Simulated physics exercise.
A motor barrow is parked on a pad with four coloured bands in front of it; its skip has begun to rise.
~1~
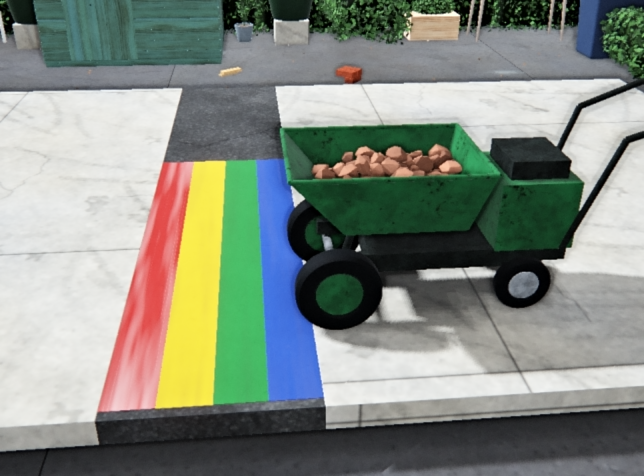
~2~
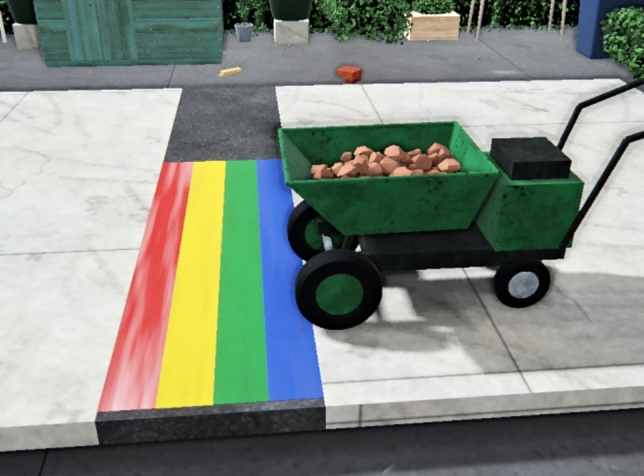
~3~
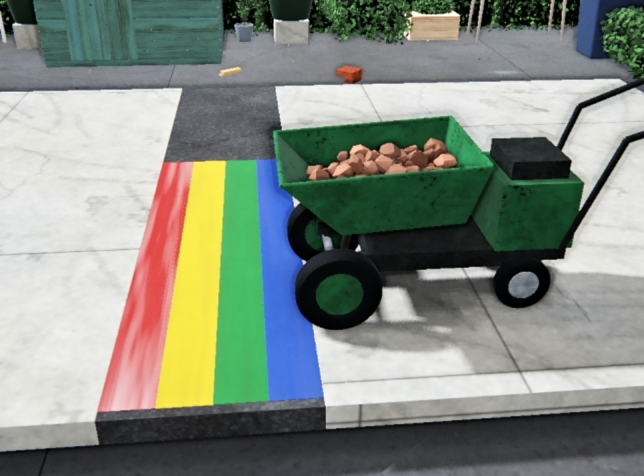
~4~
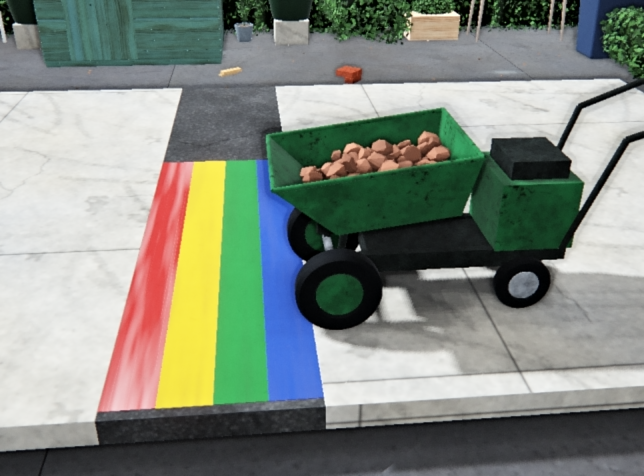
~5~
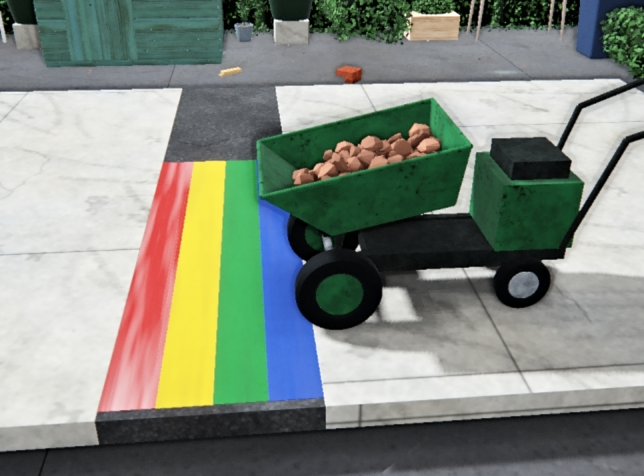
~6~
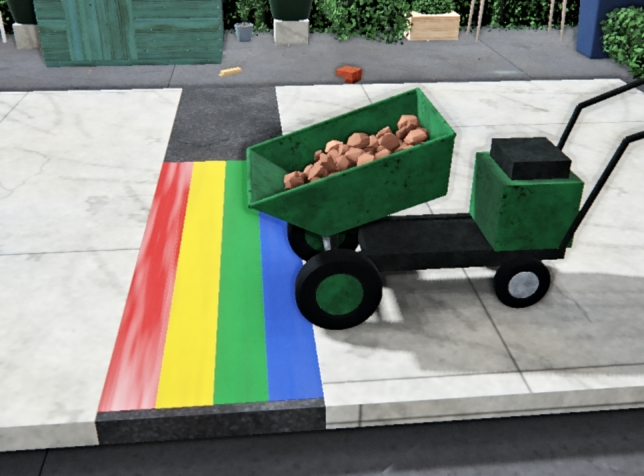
A green motor barrow loaded with reddish-brown lumps stood beside red, yellow, green and blue stripes, and its skip slowly rose at the right, its front lip dipping left over the stripes.
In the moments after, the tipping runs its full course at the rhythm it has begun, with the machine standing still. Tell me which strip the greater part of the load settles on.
The greater part settles on the yellow strip.
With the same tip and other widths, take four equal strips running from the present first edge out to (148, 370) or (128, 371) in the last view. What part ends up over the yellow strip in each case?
Shares: Close to 10 %; close to 30 %.
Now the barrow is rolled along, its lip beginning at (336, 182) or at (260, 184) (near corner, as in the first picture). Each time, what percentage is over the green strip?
About 30 per cent first, about 0 per cent second.
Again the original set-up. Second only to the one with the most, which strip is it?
Second: Red.
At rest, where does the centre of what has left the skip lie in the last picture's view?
Near pixel (172, 294).
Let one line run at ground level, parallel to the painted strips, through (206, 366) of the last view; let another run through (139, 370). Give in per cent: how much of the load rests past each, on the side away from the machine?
About 80 % and 30 %.
Shortly afterwards, skip tipped steeply; the whole lot in the skip.
Next, skip tipped steeply; the bulk in the skip; a little over the yellow strip; only a few over the red strip.
Some moments later, skip tipped right over; near a quarter in the skip; only a few over the green strip; near a third over the yellow strip; near a quarter over the red strip; a little off the paint.
In the end, skip tipped right over; near a quarter in the skip; none at all over the blue strip; only a few over the green strip; near a third over the yellow strip; near a quarter over the red strip; a little off the paint.
